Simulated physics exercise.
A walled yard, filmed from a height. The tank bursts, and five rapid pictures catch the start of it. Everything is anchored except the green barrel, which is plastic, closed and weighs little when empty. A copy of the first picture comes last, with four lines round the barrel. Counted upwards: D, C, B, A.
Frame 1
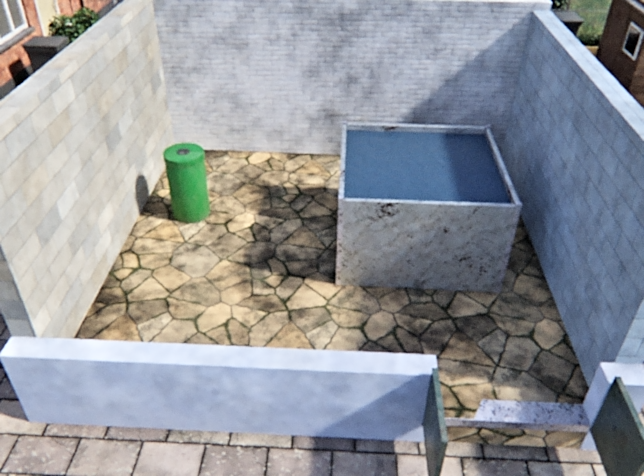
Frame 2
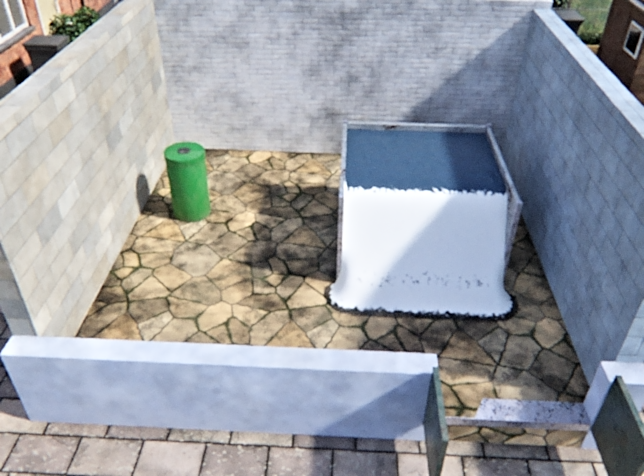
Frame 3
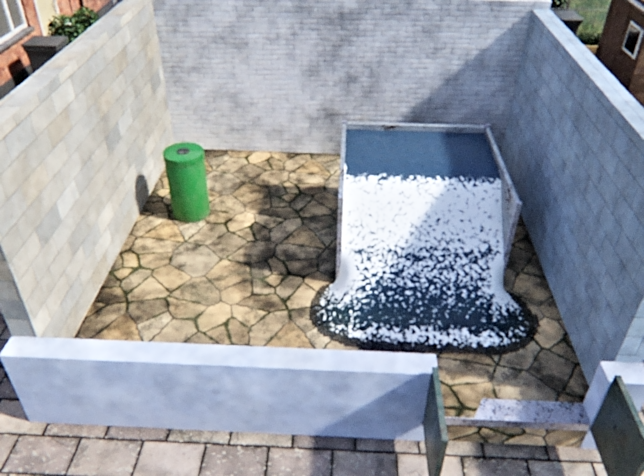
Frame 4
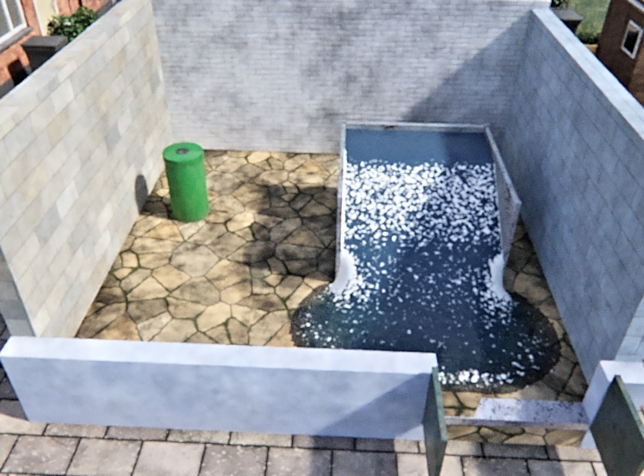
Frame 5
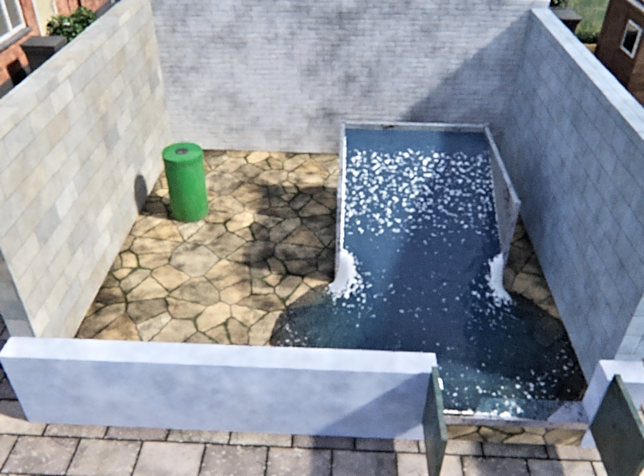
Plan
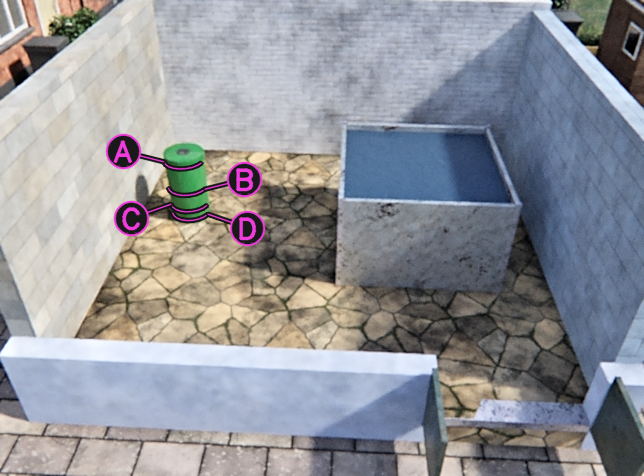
A large stone tank full of water stood in a walled yard near a green barrel; its front opened, and water poured out in a white, foamy sheet, spreading across the paving toward the front wall.
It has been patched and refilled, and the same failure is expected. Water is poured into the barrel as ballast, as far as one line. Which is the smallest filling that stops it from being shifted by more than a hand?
Line B.
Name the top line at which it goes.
C it is.
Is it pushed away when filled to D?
Yes.
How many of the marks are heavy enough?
Two of them.
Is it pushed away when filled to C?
Yes.
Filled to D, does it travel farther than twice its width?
Yes, it does.
On the marked copy, A at (179, 168); B at (183, 195); C at (185, 211); D at (187, 220); from the bottom up D, C, B, A.
If A is chosen, it does not move.
If B is chosen, it does not move.
If C is chosen, it is pushed about its own width away.
If D is chosen, it is pushed about 7 times its own width away.
